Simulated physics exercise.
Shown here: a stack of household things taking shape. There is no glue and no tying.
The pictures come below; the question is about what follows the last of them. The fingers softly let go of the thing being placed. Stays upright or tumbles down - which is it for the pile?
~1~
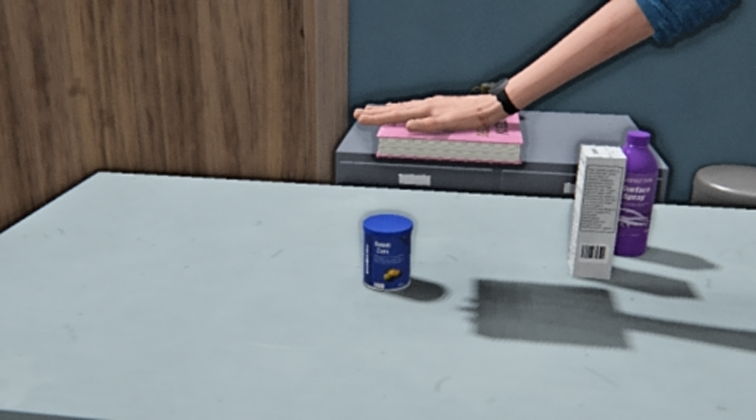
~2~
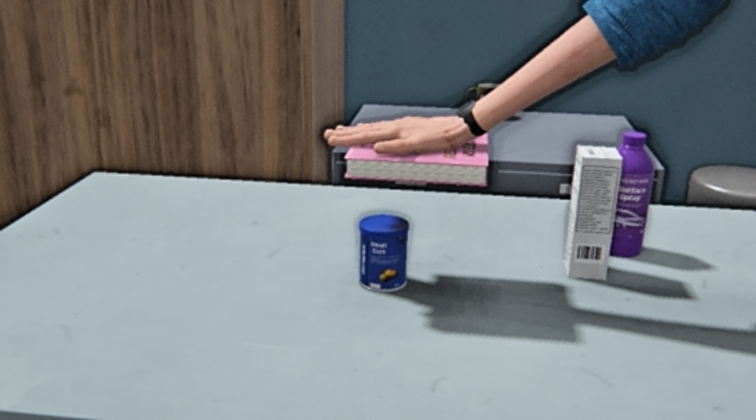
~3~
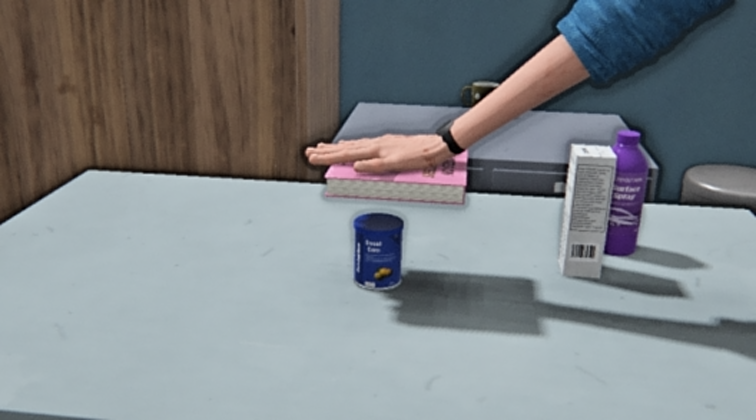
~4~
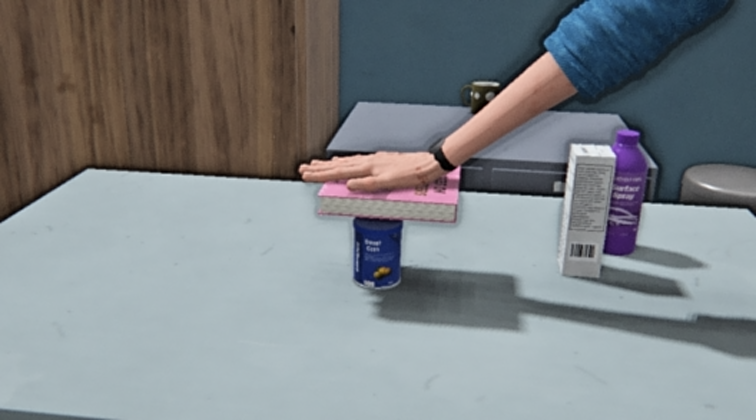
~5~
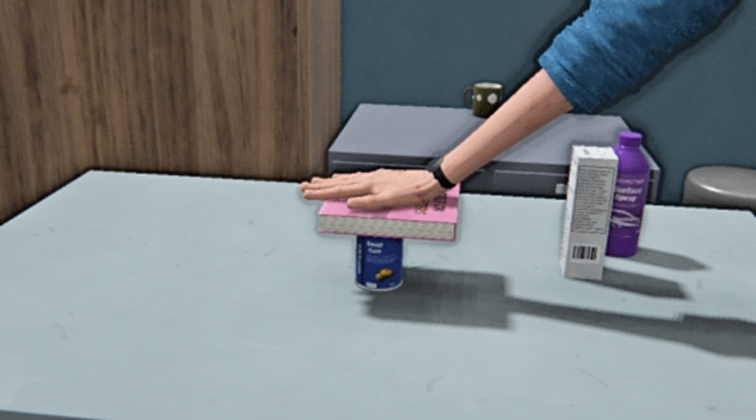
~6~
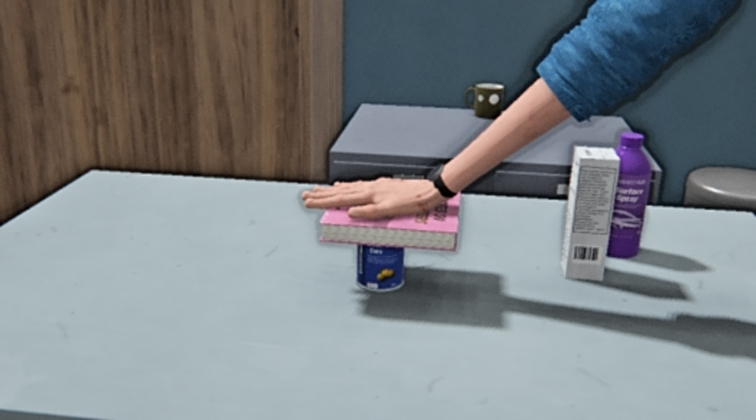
The pile stays upright.
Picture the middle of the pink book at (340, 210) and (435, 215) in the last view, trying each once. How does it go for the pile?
With the first placement the pile tips over, with the second it tips over.
Then, 0.90 s on from there, no change.
Then, 2.00 s on from there, pink book resting near (394, 215).
In the end, all 4 unmoved. At the end, from the last picture's camera, pink book near (394, 215). The pile holds.
